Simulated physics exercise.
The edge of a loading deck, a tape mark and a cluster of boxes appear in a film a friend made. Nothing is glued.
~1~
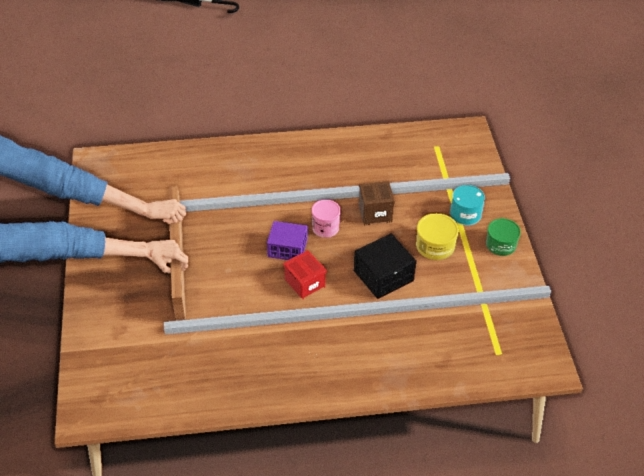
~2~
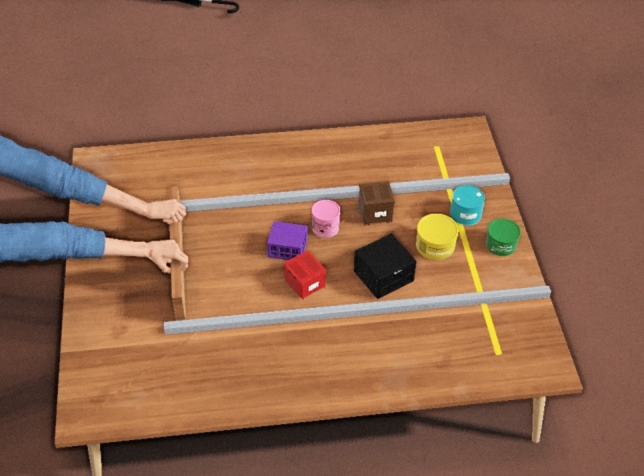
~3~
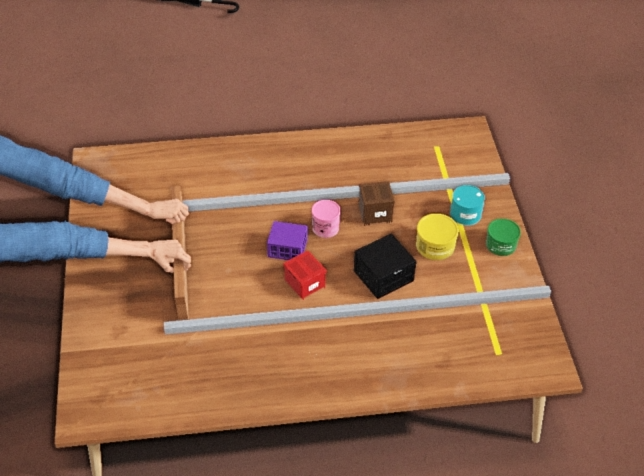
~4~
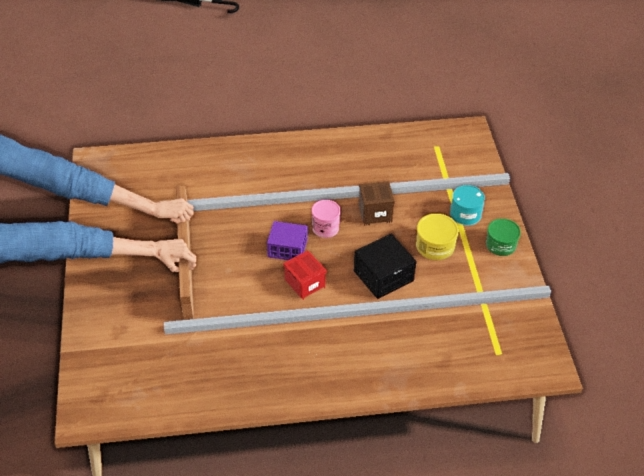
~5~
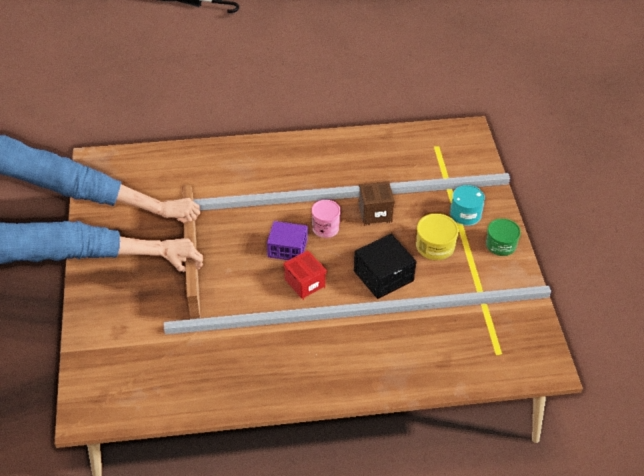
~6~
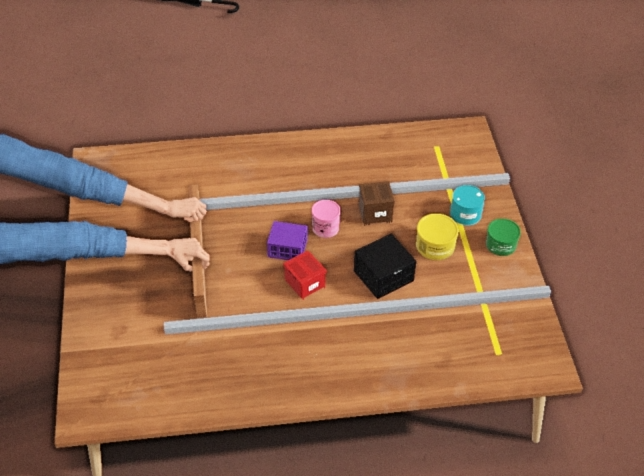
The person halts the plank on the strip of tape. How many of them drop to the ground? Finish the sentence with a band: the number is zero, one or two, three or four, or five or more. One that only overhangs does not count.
The number is one or two.
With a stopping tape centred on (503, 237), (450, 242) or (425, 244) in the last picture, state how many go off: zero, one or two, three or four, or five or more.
In the order of the places given: Five or over; 1 or 2; not one.
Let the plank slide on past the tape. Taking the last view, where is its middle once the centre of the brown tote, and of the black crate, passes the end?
The middle is at (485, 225) when it's the brown tote, and at (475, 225) when it's the black crate.
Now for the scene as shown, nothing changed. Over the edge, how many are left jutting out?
It would come to 3.
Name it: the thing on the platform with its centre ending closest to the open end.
Foremost, the turquoise canister.
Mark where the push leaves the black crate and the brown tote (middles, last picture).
They finish at roughly (527, 260) and (494, 189) respectively.
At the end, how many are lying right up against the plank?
The number is 3.
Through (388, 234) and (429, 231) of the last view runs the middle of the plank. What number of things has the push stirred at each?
That gives 6 for the first and 8 for the second.
Early on, none off yet; green pail at rest near (503, 238); turquoise canister at rest near (467, 205); yellow pail at rest near (437, 237).
Finally, the number that fall off is one or two; lost, green pail.
